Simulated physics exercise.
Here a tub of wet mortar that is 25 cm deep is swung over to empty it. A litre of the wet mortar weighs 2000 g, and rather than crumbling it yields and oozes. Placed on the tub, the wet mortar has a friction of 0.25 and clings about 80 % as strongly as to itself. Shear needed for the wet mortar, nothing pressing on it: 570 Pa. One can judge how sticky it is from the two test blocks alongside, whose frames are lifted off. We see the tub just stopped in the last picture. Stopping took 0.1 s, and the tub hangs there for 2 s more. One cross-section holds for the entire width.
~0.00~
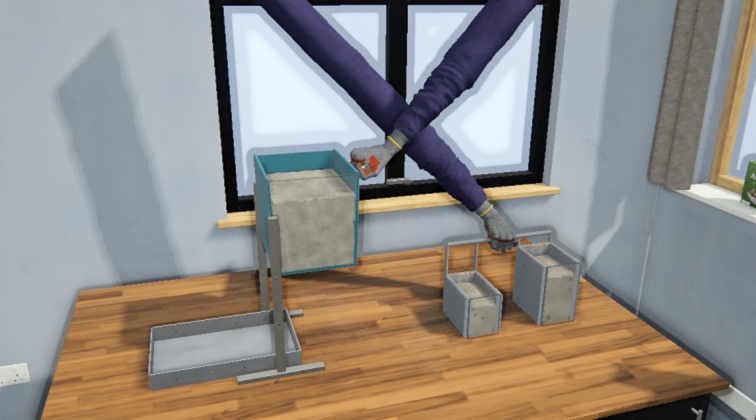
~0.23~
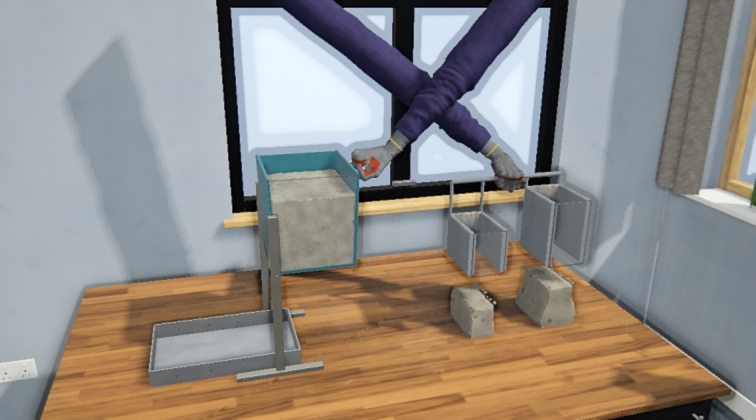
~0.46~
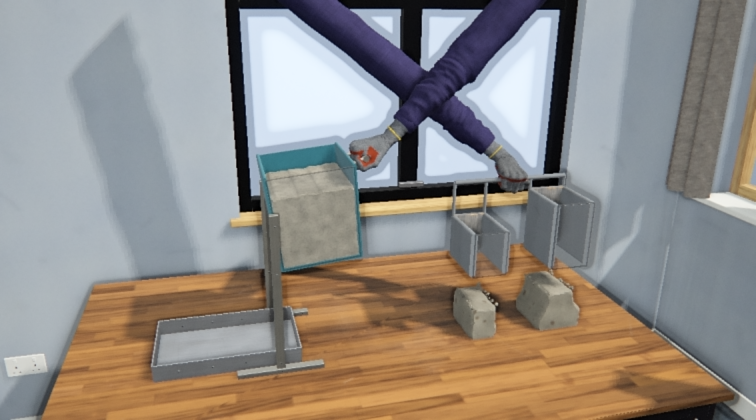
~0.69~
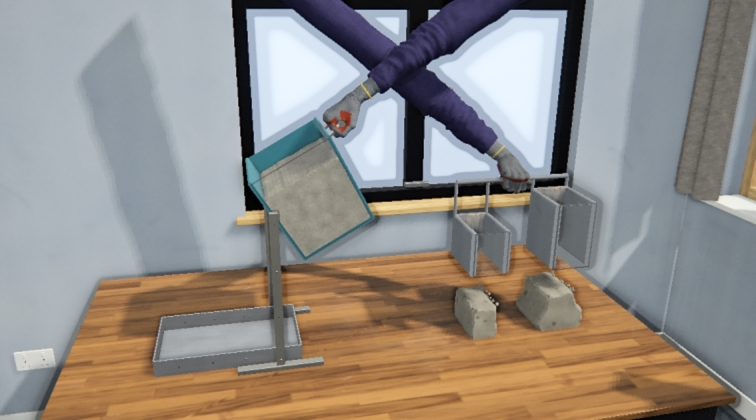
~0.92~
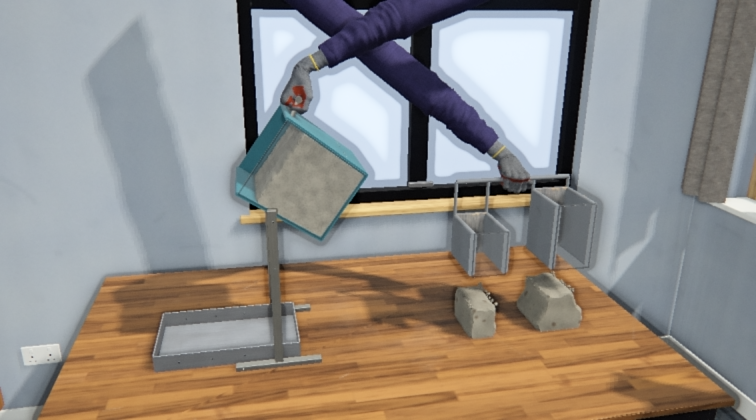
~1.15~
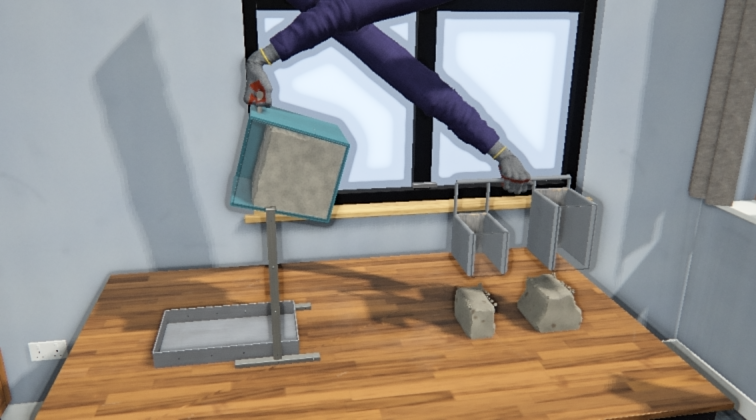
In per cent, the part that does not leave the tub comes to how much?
The part that stays comes to roughly 100 %.
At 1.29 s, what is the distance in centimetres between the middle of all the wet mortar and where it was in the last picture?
Around 1 centimetres.
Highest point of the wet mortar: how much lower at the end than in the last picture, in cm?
3 cm or so.
After 1.29 s, the tub is at 74 degrees and holds 100 %.
After 1.46 s, the tub is at 74 degrees and holds 100 %.
After 1.63 s, the tub is at 74 degrees and holds 100 %.
After 1.80 s, the tub is at 74 degrees and holds 100 %.
After 3.15 s, the tub is at 74 degrees and holds 100 %.
